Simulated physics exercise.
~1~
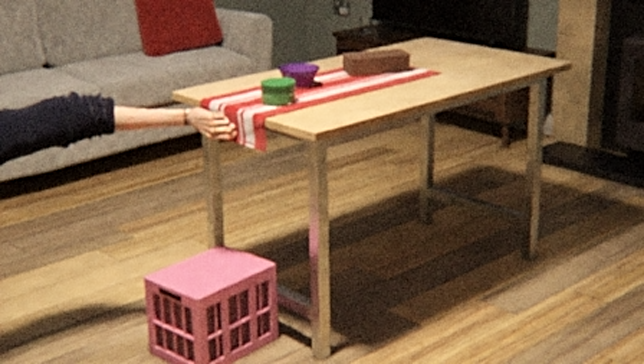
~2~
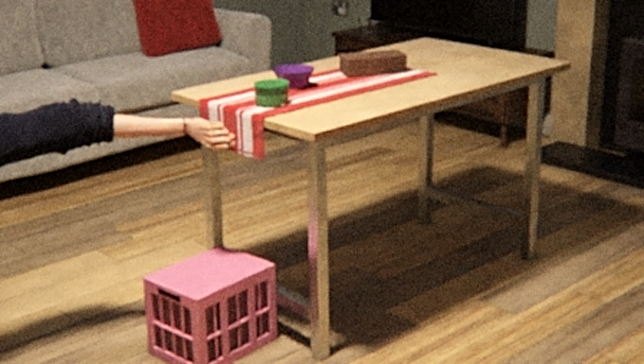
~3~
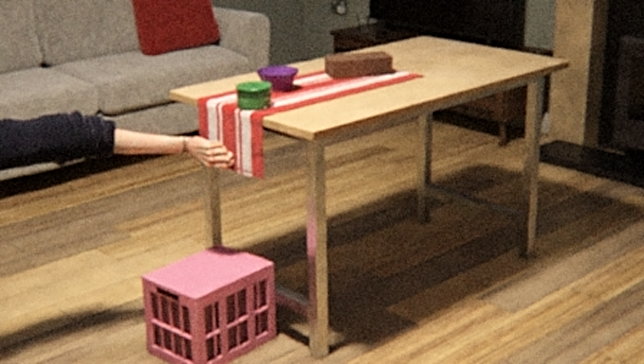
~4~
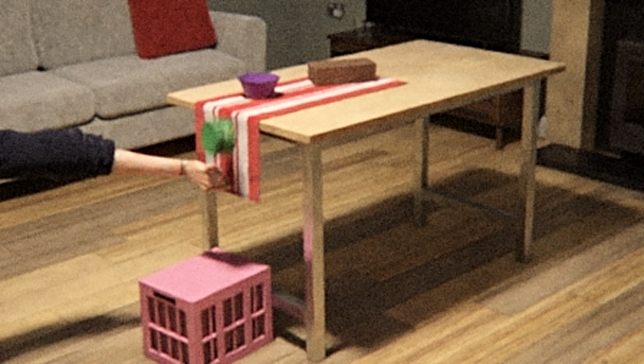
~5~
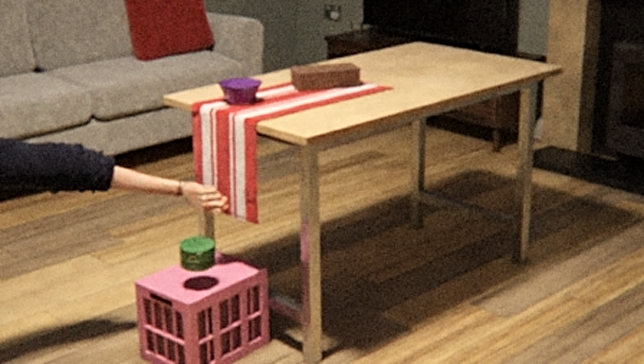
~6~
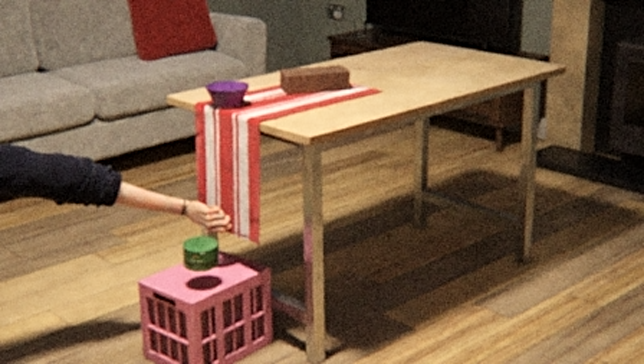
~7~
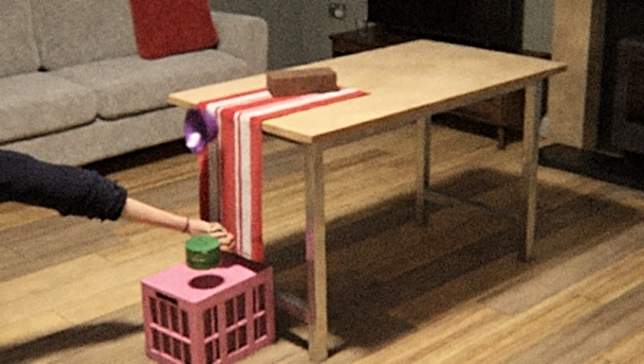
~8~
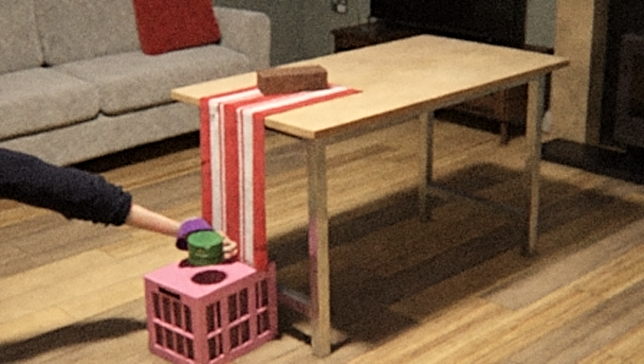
In a living room, a hand slowly pulling a striped red cloth down off a table, green tub then purple bowl falling.
